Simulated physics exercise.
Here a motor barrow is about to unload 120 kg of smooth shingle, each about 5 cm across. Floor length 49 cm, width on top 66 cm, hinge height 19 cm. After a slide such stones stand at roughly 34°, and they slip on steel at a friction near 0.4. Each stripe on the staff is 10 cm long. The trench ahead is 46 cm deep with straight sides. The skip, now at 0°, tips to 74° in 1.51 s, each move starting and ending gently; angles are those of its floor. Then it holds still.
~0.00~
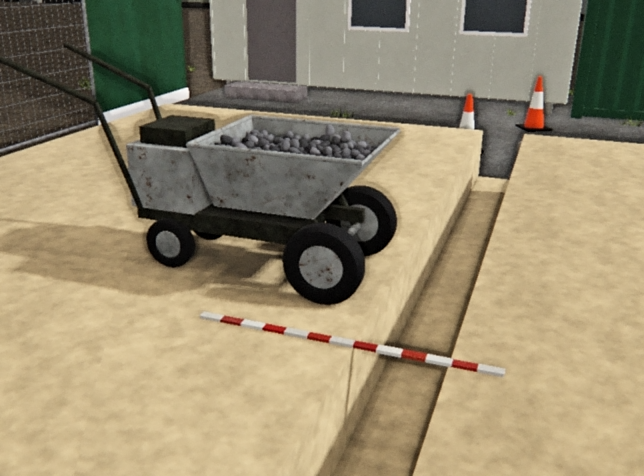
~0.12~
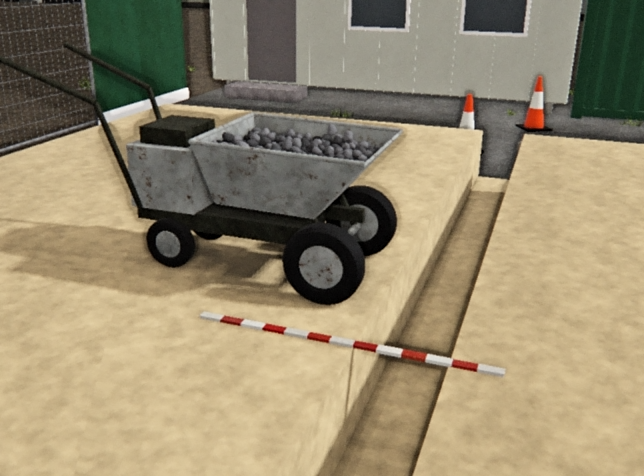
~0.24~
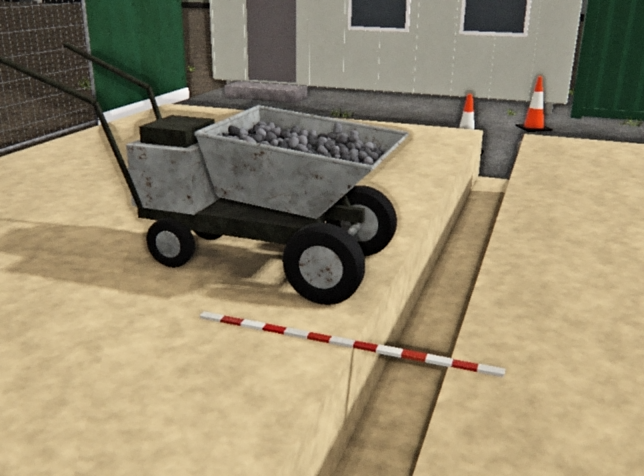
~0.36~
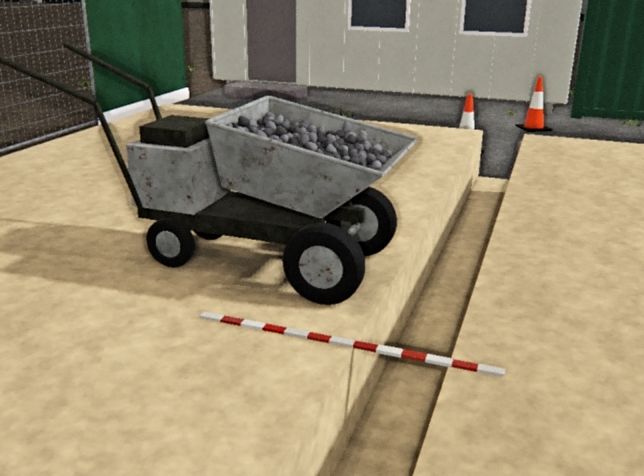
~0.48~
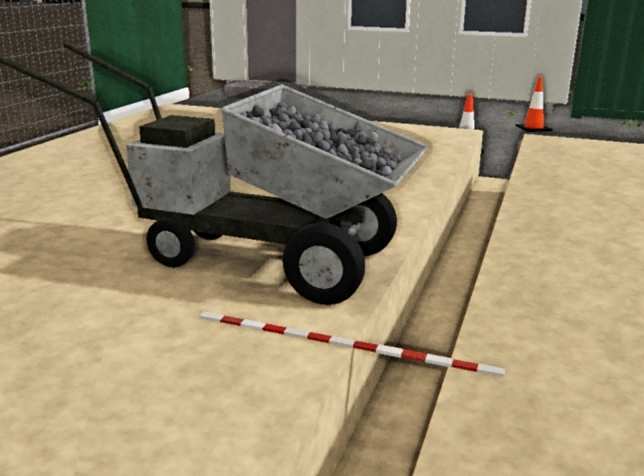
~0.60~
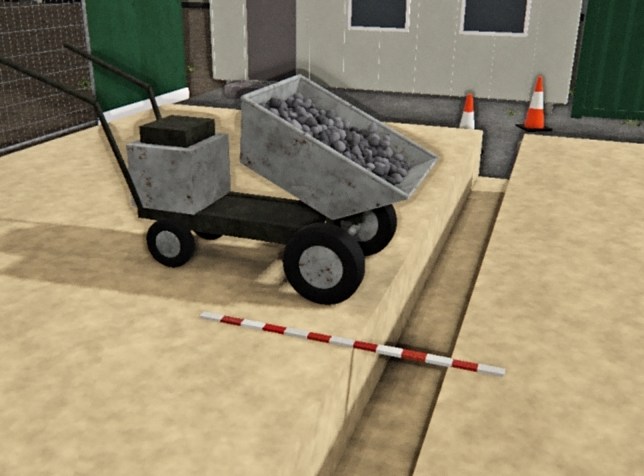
On a yard of pale, sandy ground beside a light-walled building, a fixed camera looks down at an angle from one side. A grey metal barrow with black wheels and handles holds grey stones at left, near a straight trench crossed by a red-and-white staff, with two orange-and-white cones behind. The skip starts level, then gently tilts, its rear rising and its lip dipping rightward, while the stones shift inside it.
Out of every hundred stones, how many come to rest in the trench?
About 31 per cent.
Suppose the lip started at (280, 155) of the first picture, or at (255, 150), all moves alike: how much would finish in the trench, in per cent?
Near 100 per cent from the first place, 80 from the second.
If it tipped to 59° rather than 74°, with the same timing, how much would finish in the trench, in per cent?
In that case some 40 per cent.
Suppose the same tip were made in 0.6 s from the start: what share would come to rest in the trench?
It would be near 20 per cent.
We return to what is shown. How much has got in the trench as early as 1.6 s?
About 10 per cent by then.
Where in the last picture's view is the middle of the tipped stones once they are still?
Near (509, 298).
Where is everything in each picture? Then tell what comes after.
The skip is at 0°, its lip at (362, 163); the top of the load is at (314, 141), in the first frame.
The skip is at 1°, its lip at (365, 165); the top of the load is at (292, 136); the stones move at 0.2 m/s on average, in the second frame.
Lip at (372, 168), floor tilted 5°, highest stones at (270, 131); the stones move at 0.3 m/s on average, in the third frame.
Lip at (383, 175), floor tilted 11°, highest stones at (267, 123); the stones move at 0.4 m/s on average, in the fourth frame.
The skip is at 18°, its lip at (395, 185); the top of the load is at (276, 112); the stones move at 0.5 m/s on average, in the fifth frame.
The skip is at 26°, its lip at (408, 198); the top of the load is at (291, 103); the stones move at 0.6 m/s on average, in the sixth frame.
After 1.1 s the floor is at 62°; 99 % in the skip, 1 % in the trench; the foremost stones are at (460, 243).
After 1.6 s the floor is at 74°; 30 % in the skip, 12 % in the trench, 58 % past the trench; the foremost stones are at (624, 318).
After 2.0 s the floor is at 74°; 7 % in the skip, 23 % in the trench, 70 % past the trench; the foremost stones are past the picture's edge.
After 3.9 s the floor is at 74°; 0 % in the skip, 31 % in the trench, 69 % past the trench; the foremost stones are past the picture's edge.
